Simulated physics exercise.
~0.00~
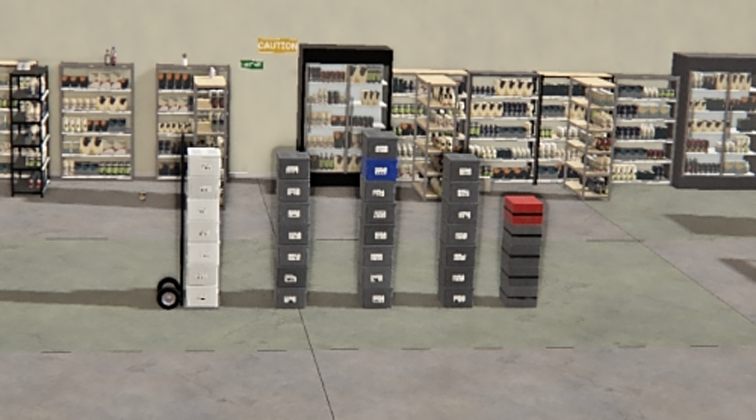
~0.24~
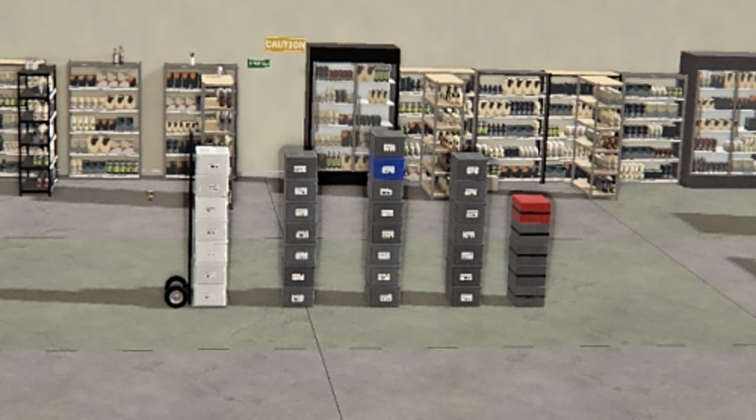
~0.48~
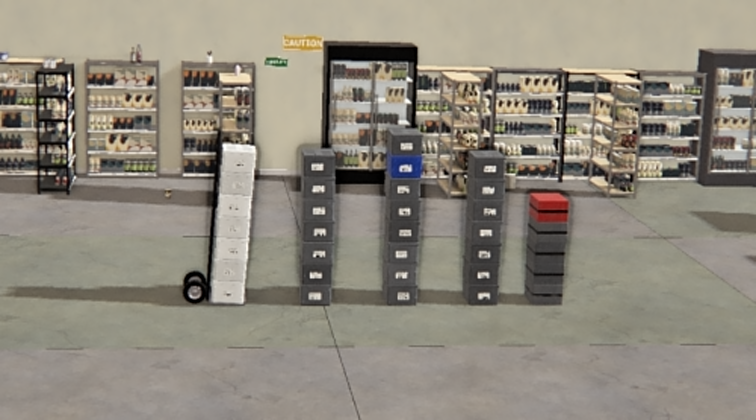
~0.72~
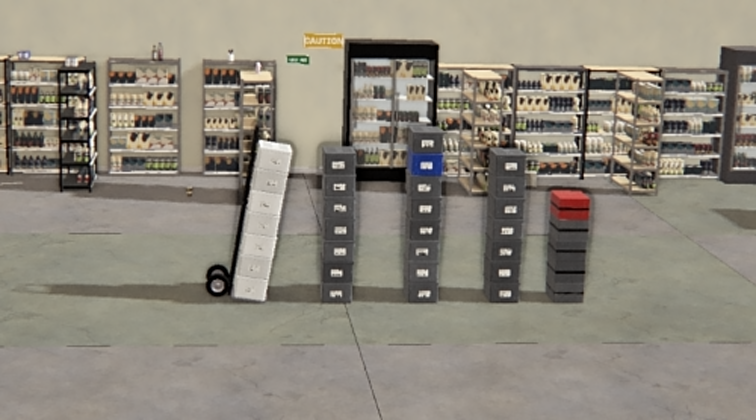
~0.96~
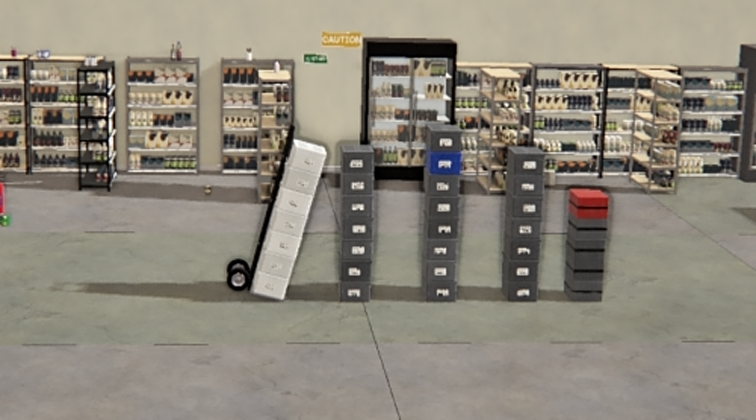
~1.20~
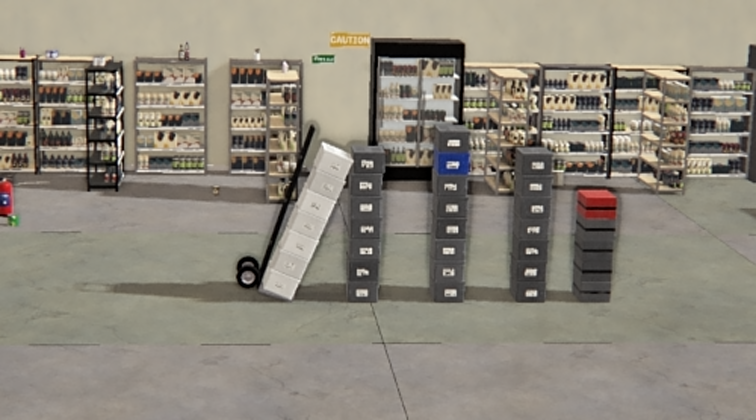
The clip opens on a pale stack of boxes upright on a sack truck, left of a row of dark stacks, one with a blue box, another topped with red. The truck tilts steadily to the right, the pale stack leaning with it until its upper part tips slightly further than the frame, beside the nearest dark stack.
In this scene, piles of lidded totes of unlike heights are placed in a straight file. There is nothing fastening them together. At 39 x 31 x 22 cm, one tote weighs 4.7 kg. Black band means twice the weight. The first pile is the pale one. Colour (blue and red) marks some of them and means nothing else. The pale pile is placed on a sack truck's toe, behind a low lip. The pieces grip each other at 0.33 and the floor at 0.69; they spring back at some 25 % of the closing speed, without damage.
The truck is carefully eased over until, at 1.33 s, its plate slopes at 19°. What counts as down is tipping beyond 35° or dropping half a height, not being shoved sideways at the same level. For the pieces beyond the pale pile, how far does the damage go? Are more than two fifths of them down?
Yes.
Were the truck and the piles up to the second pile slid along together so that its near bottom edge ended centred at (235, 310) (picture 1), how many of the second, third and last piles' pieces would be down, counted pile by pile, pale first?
Pile by pile that makes second 7, third 7, last 5.
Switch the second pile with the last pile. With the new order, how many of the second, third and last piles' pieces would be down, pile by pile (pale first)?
Pile by pile, you'd see second at 5, third at 6 and last at 6 down.
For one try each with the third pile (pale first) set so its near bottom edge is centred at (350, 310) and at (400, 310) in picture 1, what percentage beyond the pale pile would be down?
The first try gives 90 per cent, the second 80 per cent.
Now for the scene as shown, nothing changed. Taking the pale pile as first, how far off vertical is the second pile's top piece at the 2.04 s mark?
About 20 degrees from upright.
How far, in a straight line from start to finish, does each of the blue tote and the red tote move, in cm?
Estimate: Blue near 220 cm, red near 200 cm.
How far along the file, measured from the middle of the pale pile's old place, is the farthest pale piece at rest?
I'd put it at close to 170 cm.
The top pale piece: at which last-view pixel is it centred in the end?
The top pale piece ends up roughly at (443, 251).
After 2.04 s, 7 of the pale pile down; none of the 27 other totes down, 10 disturbed; blue tote 9 cm from its place.
After 2.78 s, 7 of the pale pile down; 12 of the 27 other totes down; blue tote 29° from how it stood, 17 cm lower.
After 3.68 s, 7 of the pale pile down; 26 of the 27 other totes down; red tote on its side; blue tote 43° from how it stood, 78 cm lower.
In the end (5.5 s), 7 of the pale pile down; 26 of the 27 other totes down; red tote upside down; blue tote 39° from how it stood, 98 cm lower. That is 96 per cent. From the last view, middles, blue tote near (640, 257).
